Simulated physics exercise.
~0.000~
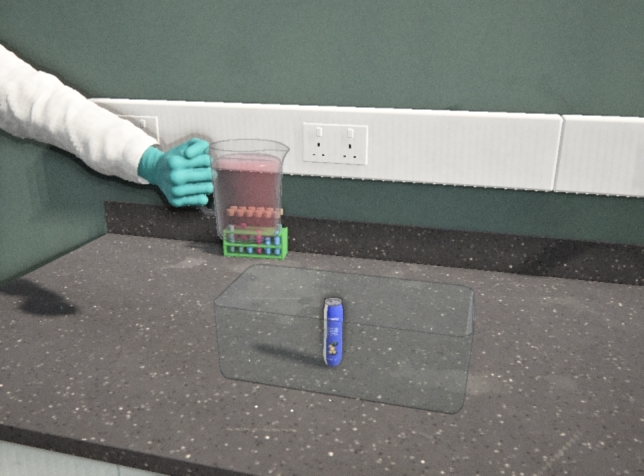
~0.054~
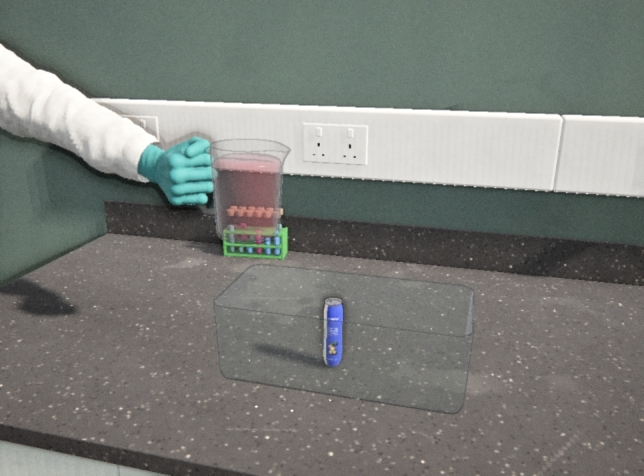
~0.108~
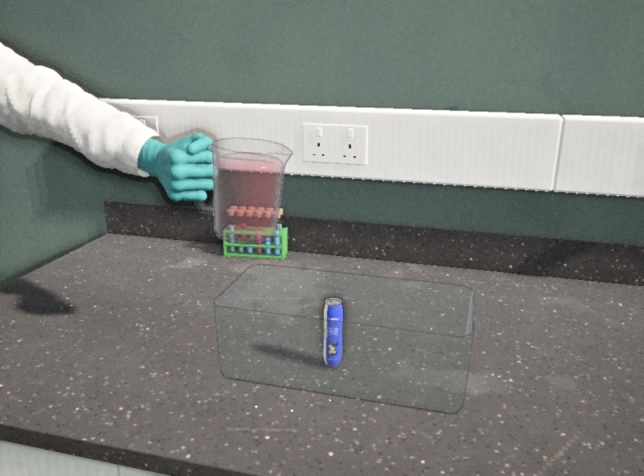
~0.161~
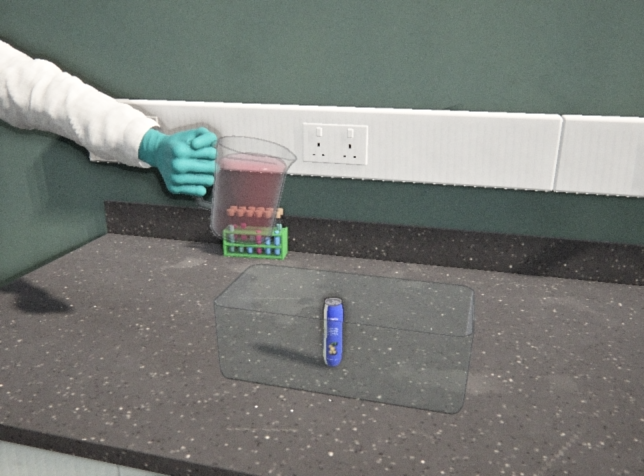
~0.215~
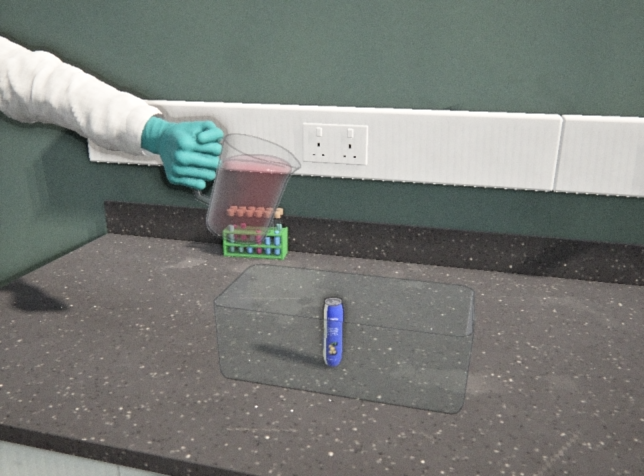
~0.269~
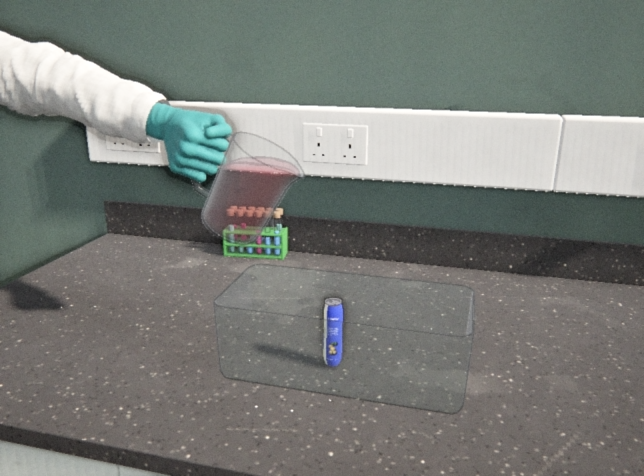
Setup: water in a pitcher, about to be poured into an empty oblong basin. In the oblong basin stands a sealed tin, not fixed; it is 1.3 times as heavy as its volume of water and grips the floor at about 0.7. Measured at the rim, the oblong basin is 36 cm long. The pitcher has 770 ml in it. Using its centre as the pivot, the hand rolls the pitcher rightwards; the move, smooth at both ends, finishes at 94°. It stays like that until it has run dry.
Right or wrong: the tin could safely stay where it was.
Right, it remains upright.
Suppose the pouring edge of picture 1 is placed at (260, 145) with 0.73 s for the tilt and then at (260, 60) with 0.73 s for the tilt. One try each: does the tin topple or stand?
Try 1: Tipped over; try 2: Still standing.
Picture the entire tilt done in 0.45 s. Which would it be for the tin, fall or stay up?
The tin stays balanced.
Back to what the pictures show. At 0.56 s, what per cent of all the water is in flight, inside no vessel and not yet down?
About 20 per cent.
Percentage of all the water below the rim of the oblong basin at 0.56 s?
8 %, roughly.
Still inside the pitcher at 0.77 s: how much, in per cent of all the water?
34 in a hundred, give or take.
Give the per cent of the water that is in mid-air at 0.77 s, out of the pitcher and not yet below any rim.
Around 20 percent of it is airborne.
Then, 0.56 s in, the tilt is 82° and 72 per cent is still to pour; the tin stands where it began.
Then, 0.77 s in, the tilt is 94° and 33 per cent is still to pour; the tin stands where it began.
Then, 0.99 s in, the tilt is 94° and 11 per cent is still to pour; the tin stands where it began.
Then, 1.23 s in, the tilt is 94° and 4 per cent is still to pour; the tin stands where it began.
Finally, the tin stands where it began.
